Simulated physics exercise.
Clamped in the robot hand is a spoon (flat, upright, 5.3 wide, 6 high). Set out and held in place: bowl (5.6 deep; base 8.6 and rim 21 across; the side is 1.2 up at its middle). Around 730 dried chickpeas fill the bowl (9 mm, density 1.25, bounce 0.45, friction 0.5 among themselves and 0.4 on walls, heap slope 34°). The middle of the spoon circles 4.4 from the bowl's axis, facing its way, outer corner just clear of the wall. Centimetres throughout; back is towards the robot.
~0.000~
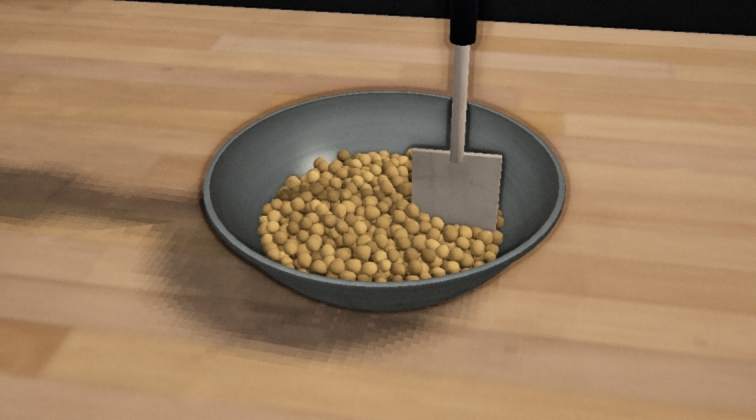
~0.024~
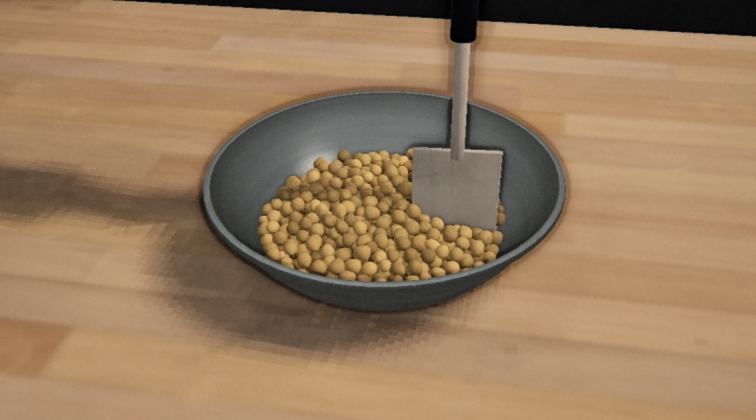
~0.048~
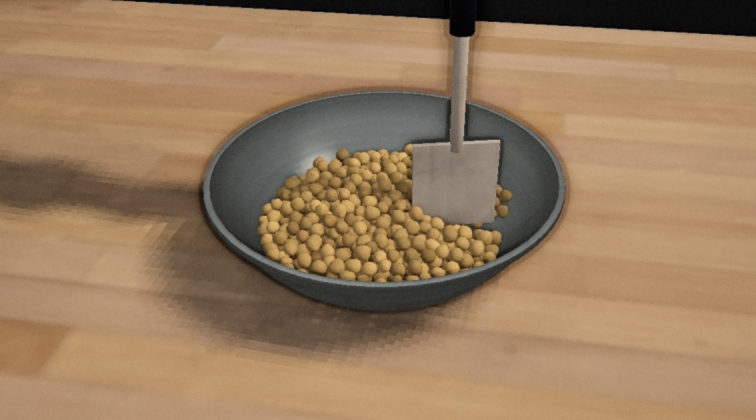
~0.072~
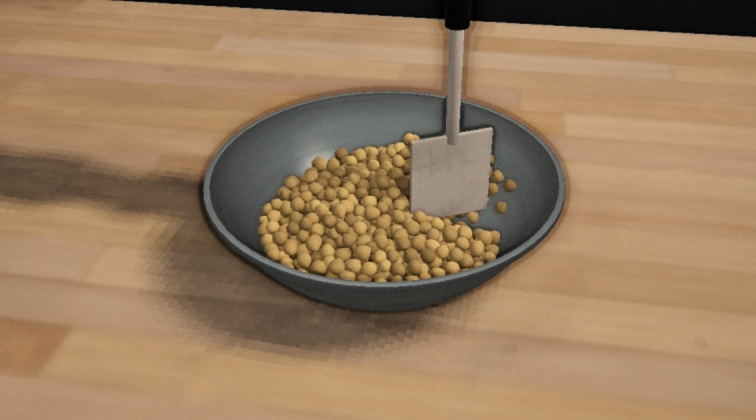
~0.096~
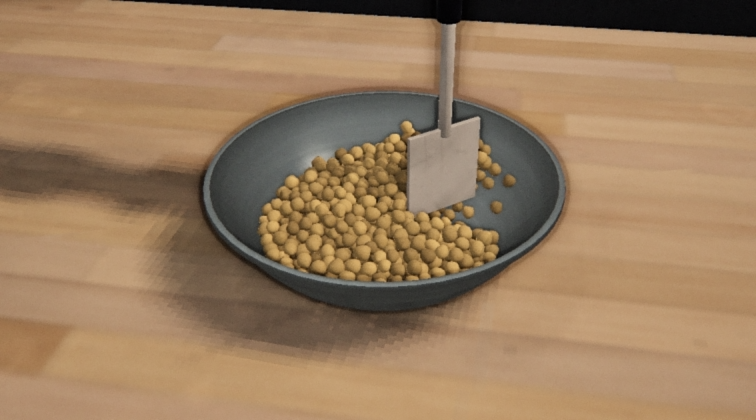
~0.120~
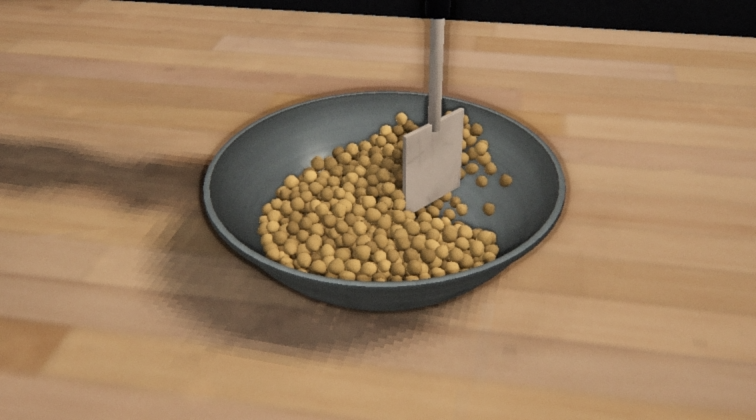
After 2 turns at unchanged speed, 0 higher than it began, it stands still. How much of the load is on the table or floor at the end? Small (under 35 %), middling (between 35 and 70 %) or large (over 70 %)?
Share on the table or floor: Small (under 35 %).
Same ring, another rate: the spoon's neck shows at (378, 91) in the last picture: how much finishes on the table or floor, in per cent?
About 55 per cent.
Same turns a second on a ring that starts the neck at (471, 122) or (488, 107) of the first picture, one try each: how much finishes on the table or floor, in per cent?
Some 20 and 10 per cent.
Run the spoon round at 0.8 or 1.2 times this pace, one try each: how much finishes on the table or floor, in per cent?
Some 5 and 20 per cent.
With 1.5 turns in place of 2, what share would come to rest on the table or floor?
Then about 10 per cent.
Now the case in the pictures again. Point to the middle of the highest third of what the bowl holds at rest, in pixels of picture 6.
At about (467, 186).
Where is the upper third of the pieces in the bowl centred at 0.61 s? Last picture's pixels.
Near (477, 231).
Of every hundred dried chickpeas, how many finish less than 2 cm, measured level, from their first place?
About 5 per cent.
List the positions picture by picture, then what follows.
The spoon neck at (458, 130), 0° round; upper third of the load around (375, 208), from x 265 to 500, top at y 155; 730 in the bowl, in the first frame.
The spoon neck at (459, 128), 4° round; upper third of the load around (375, 208), from x 265 to 500, top at y 155, in the second frame.
The spoon neck at (458, 121), 15° round; upper third of the load around (377, 201), from x 265 to 505, top at y 150, in the third frame.
The spoon neck at (453, 113), 28° round; upper third of the load around (381, 194), from x 265 to 510, top at y 140, in the fourth frame.
The spoon neck at (445, 106), 41° round; upper third of the load around (381, 187), from x 265 to 510, top at y 125, in the fifth frame.
The spoon neck at (435, 101), 54° round; upper third of the load around (381, 181), from x 265 to 505, top at y 120; 730 in the bowl, in the sixth frame.
After 0.61 s, 316° round, highest piece 8 above the table; 700 in the bowl, 24 on the table or floor, 6 in flight or on the tool.
After 1.09 s, 218° round, highest piece 8 above the table; 671 in the bowl, 56 on the table or floor, 3 in flight or on the tool.
After 1.53 s, 0° round, highest piece 6 above the table; 643 in the bowl, 86 on the table or floor, 1 in flight or on the tool.
After 2.23 s, 0° round, highest piece 5 above the table; 643 in the bowl, 87 on the table or floor.
In the end, 643 in the bowl, 87 on the table or floor. That is 12 % on the table or floor.
